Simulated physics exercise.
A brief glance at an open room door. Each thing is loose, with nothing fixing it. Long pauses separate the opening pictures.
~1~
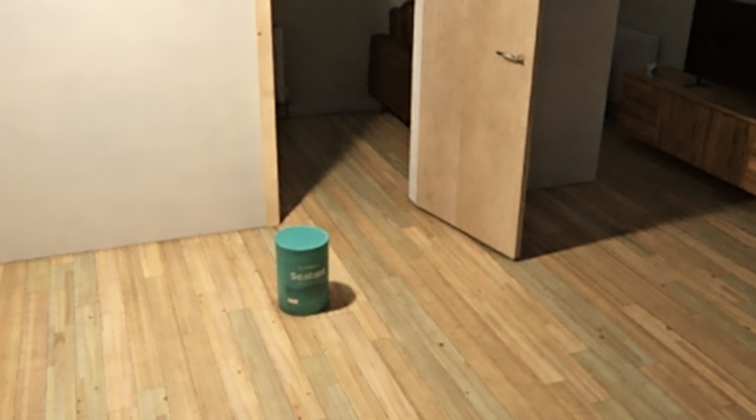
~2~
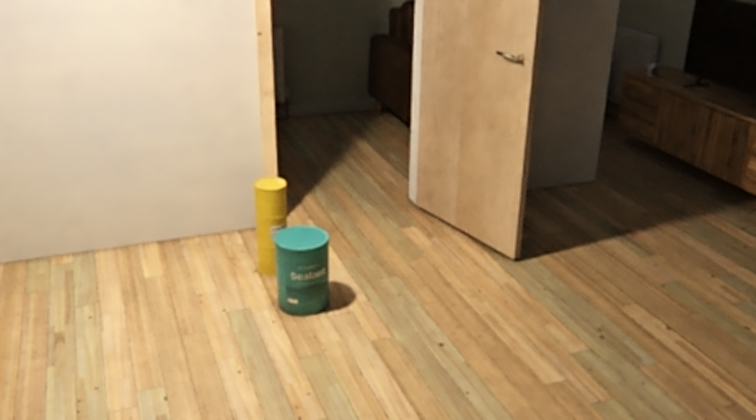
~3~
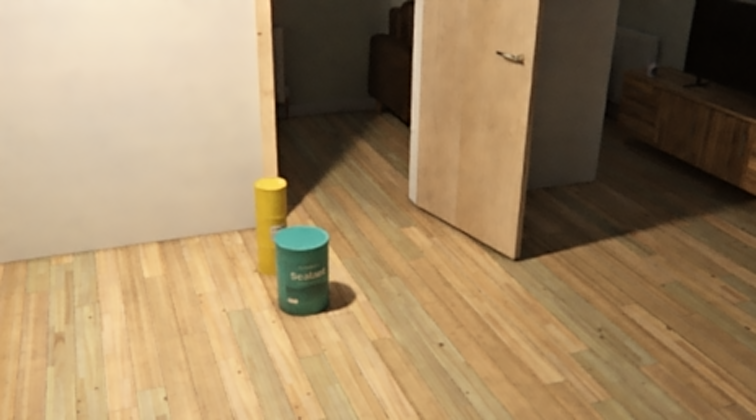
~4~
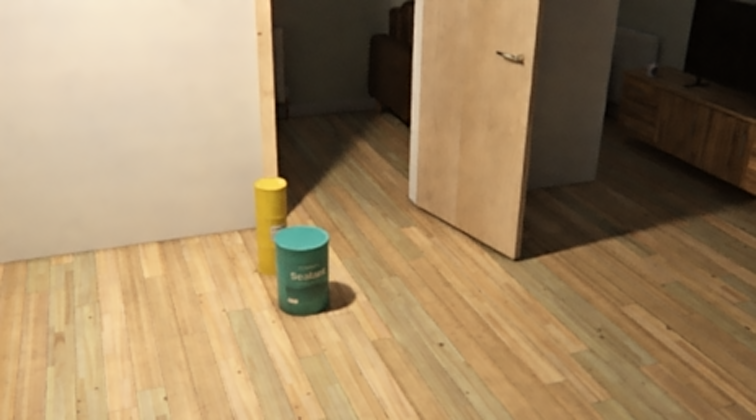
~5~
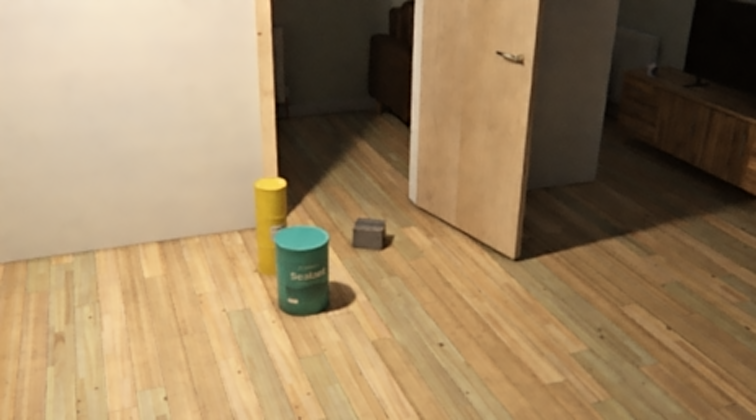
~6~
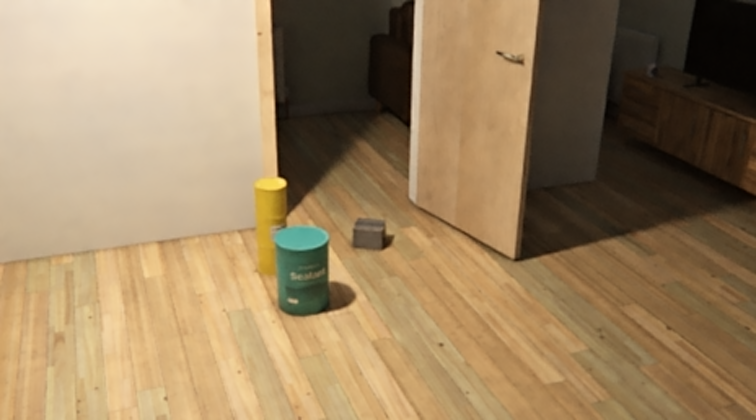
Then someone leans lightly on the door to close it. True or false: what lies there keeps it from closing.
False.
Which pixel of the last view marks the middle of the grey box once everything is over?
The object ends up somewhere near (307, 198).
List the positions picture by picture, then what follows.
In the first picture, door wide open and still; turquoise pail (303, 271).
In the second picture, door wide open and still; turquoise pail (303, 271); yellow canister (272, 227).
In the third picture, door wide open and still; turquoise pail (303, 271); yellow canister (272, 227).
In the fourth picture, door wide open and still; turquoise pail (303, 271); yellow canister (272, 227).
In the fifth picture, door wide open and still; turquoise pail (303, 271); yellow canister (272, 227).
In the sixth picture, door wide open and still; grey box (369, 234); turquoise pail (303, 271).
Then, 1.00 s past the last view, door at 61°.
Then, 1.50 s past the last view, door at 28°; grey box displaced about its own width near (338, 223).
Then, 1.90 s past the last view, door at 1°; grey box displaced well along near (313, 206).
Finally, door at 0°; moved from the start, grey box; the other 2 still in place. Final places as the last picture's camera would see them, grey box near (307, 198).
